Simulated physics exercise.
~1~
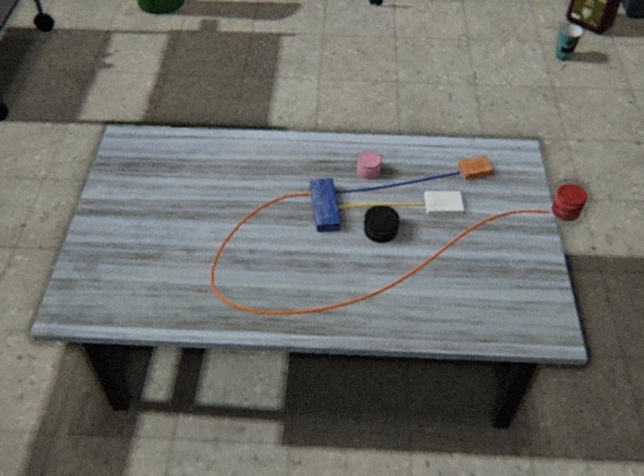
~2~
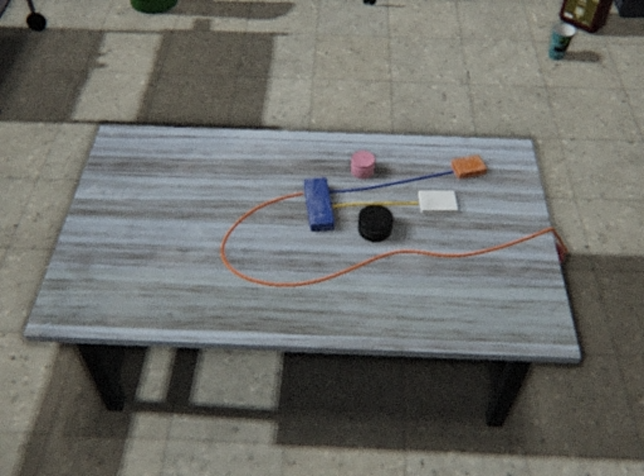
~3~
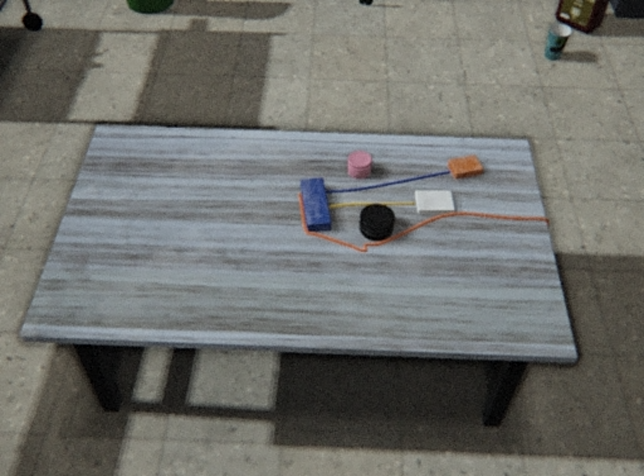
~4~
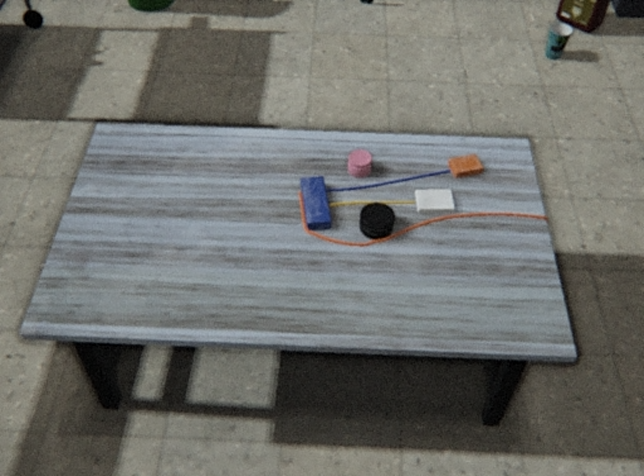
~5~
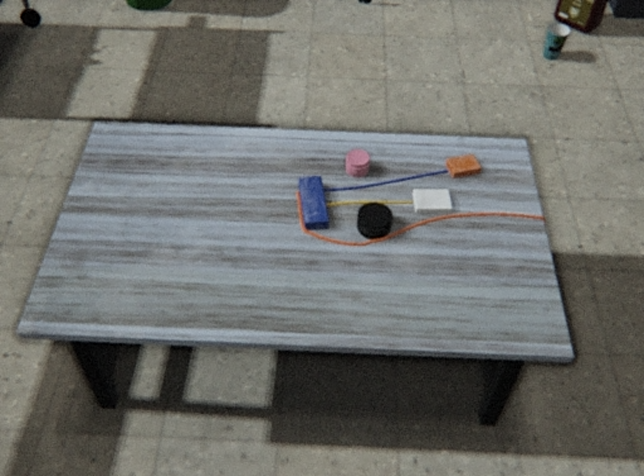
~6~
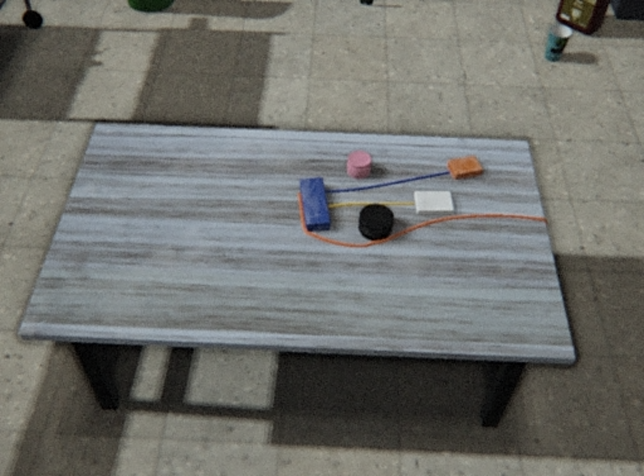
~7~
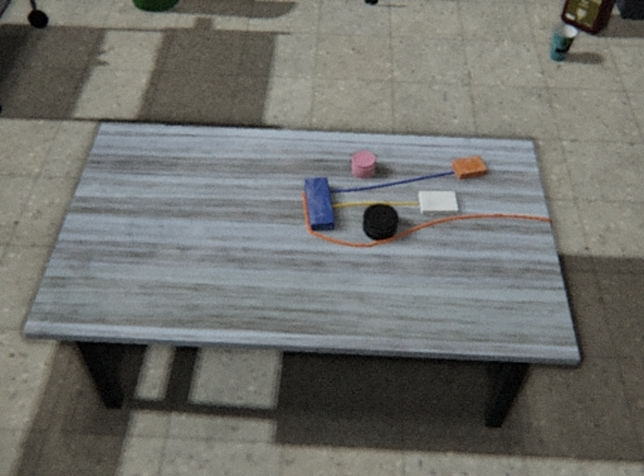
Red speaker dropping off the right edge of a table, its orange cable pulling in against the black tub and staying taut.
